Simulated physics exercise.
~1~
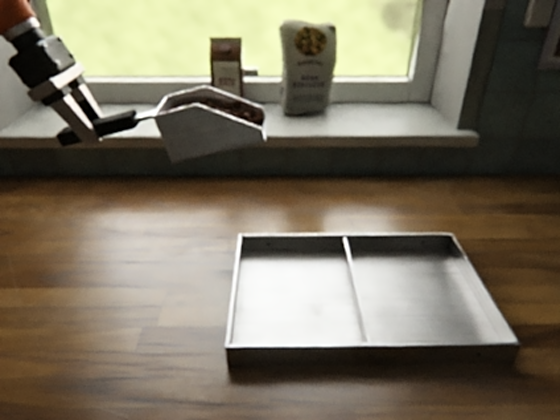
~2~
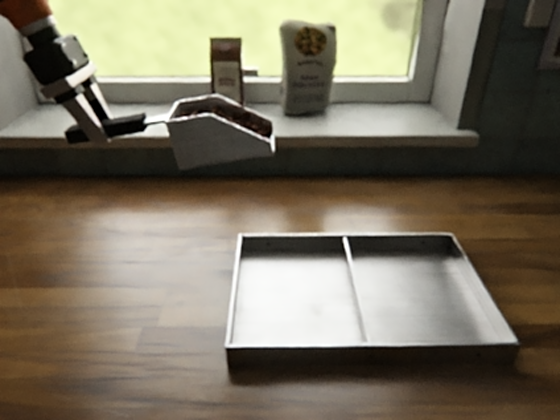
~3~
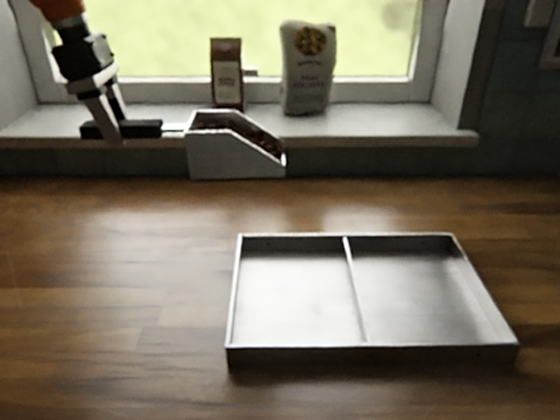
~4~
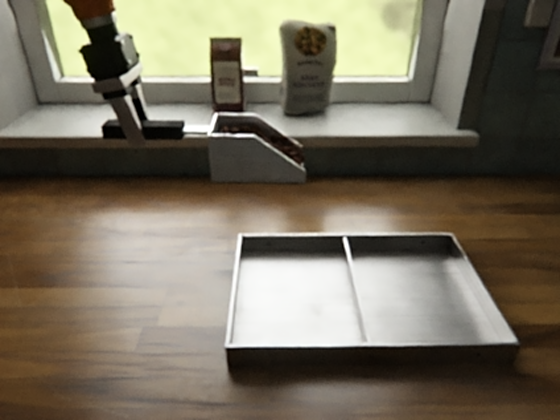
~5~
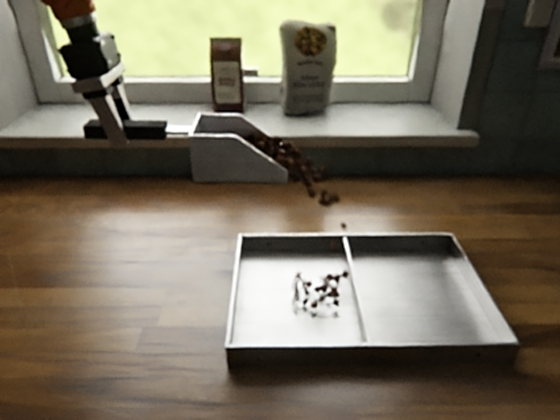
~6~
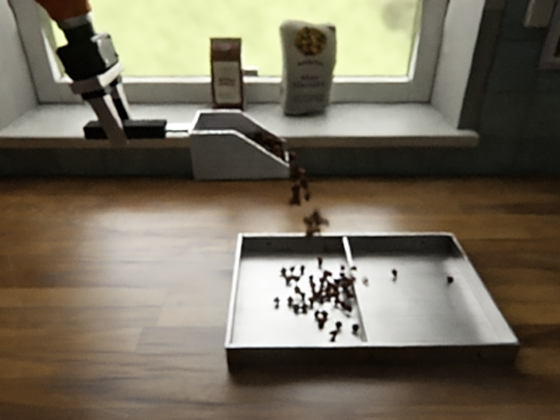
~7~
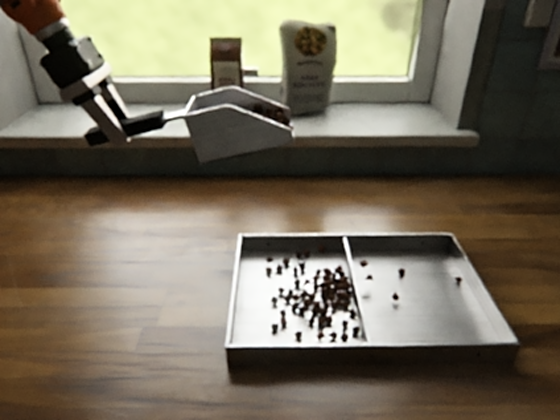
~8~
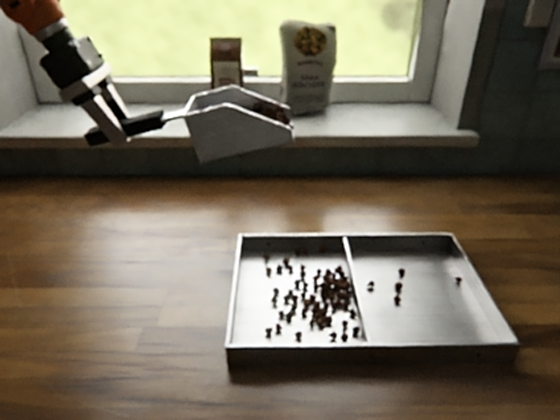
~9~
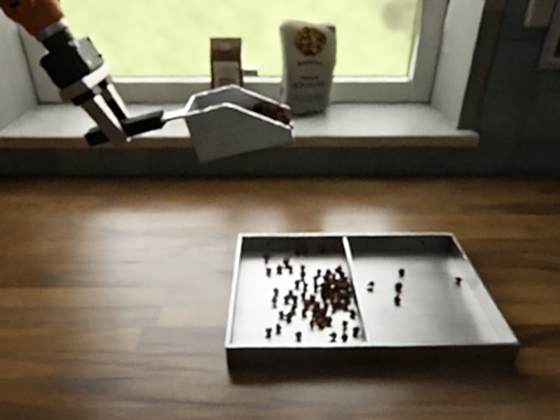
A robot arm lowered a scoop of small brown pellets and tipped some into a divided metal tray on a wooden counter, then tilted it back up and held still, leaving most of the spilled pellets in the left section and a few in the right.
